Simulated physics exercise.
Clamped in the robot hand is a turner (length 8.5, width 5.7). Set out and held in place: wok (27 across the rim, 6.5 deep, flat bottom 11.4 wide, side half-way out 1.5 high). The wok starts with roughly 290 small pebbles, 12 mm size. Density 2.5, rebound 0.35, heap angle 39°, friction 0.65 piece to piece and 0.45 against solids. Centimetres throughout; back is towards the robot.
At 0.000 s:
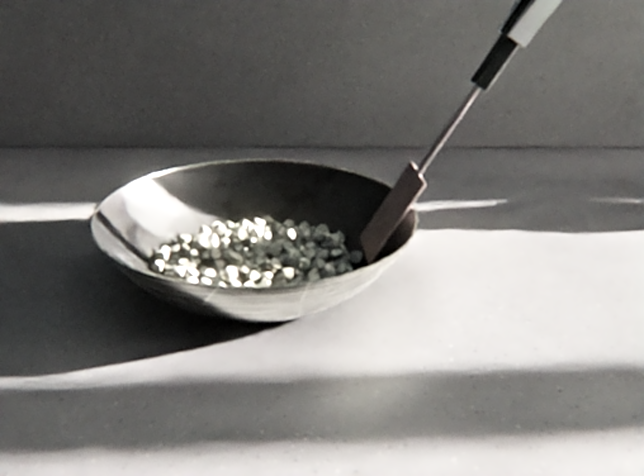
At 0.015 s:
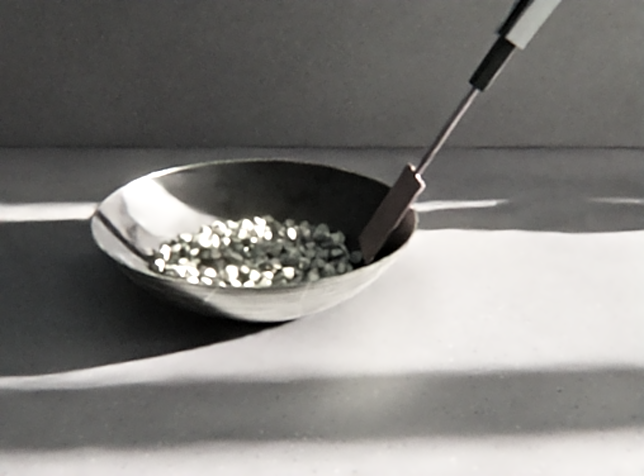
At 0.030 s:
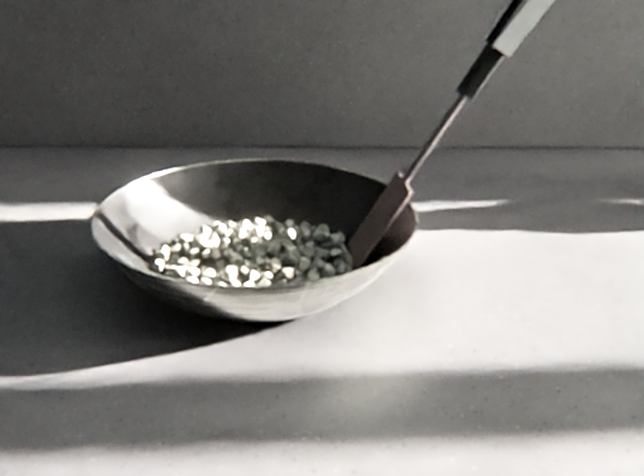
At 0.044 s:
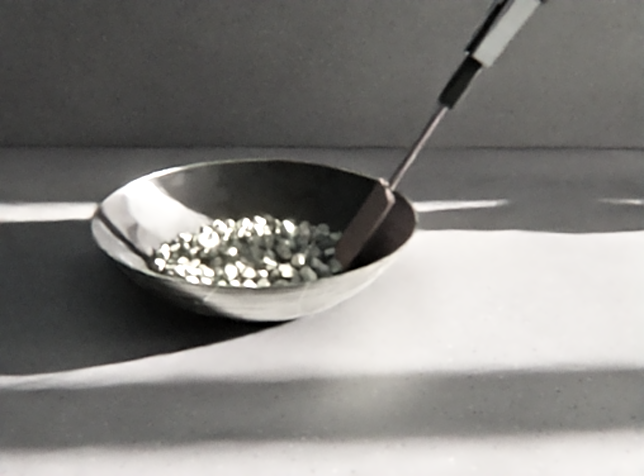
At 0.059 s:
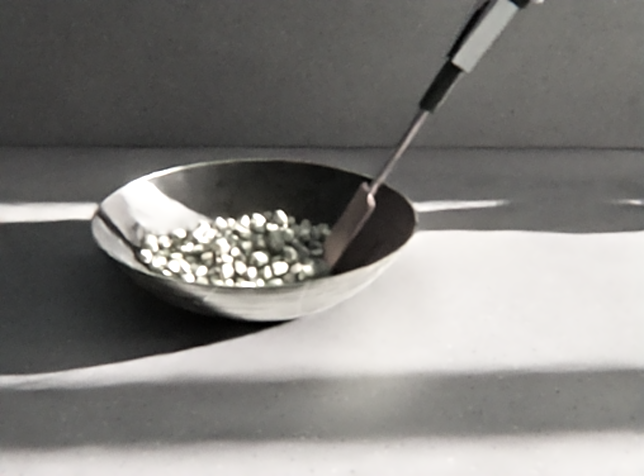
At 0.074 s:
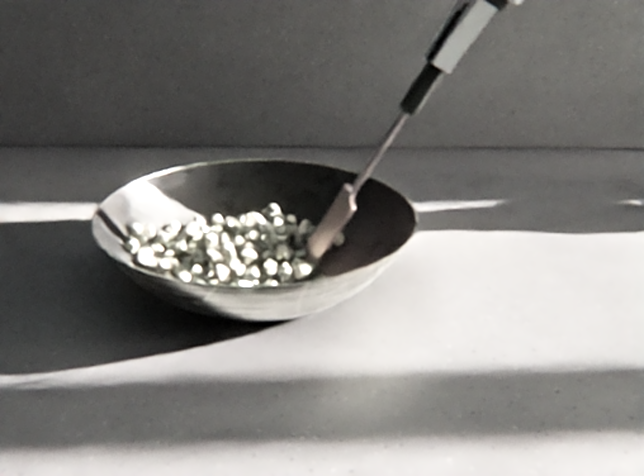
The video shows a turner, its handle gripped from above, at the right side of a wok of small pebbles; after barely moving at first, it slides left through the bowl, pushing the pebbles into a heap toward the left.
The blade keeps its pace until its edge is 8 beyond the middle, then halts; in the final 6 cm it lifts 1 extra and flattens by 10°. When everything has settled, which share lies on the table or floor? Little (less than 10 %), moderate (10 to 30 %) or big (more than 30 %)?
Share on the table or floor: Moderate (10 to 30 %).
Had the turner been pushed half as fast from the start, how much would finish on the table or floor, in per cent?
In that case some 5 per cent.
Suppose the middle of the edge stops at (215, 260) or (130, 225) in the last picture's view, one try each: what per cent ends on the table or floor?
About 0 and 35 per cent.
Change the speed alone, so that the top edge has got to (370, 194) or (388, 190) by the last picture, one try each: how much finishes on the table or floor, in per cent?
Some 10 and 0 per cent.
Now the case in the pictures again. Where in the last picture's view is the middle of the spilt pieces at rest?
Near (21, 279).
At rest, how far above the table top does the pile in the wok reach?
About 7.5 cm.
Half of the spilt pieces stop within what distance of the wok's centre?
About 22 cm.
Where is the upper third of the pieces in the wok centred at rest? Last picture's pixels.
Near (151, 242).
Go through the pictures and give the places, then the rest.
The first picture shows the turner top edge at (419, 172), sloping 60°; upper third of the load around (259, 257), from x 155 to 355, top at y 220; 287 in the wok.
The second picture shows the turner top edge at (416, 174), sloping 60°; upper third of the load around (259, 257), from x 160 to 355, top at y 220.
The third picture shows the turner top edge at (405, 181), sloping 60°; upper third of the load around (260, 256), from x 160 to 350, top at y 220.
The fourth picture shows the turner top edge at (387, 189), sloping 60°; upper third of the load around (266, 255), from x 160 to 350, top at y 220.
The fifth picture shows the turner top edge at (369, 194), sloping 60°; upper third of the load around (244, 249), from x 145 to 350, top at y 215.
The sixth picture shows the turner top edge at (351, 195), sloping 60°; upper third of the load around (234, 245), from x 130 to 345, top at y 210; 287 in the wok.
After 0.11 s, sloping 60°, highest piece 6 above the table; 287 in the wok.
After 0.15 s, sloping 57°, highest piece 8 above the table; 287 in the wok.
After 0.36 s, sloping 50°, highest piece 7 above the table; 237 in the wok, 30 on the table or floor, 20 on the blade or in flight.
After 1.41 s, sloping 50°, highest piece 7 above the table; 237 in the wok, 50 on the table or floor.
In the end, 237 in the wok, 50 on the table or floor. That is 17 % on the table or floor.
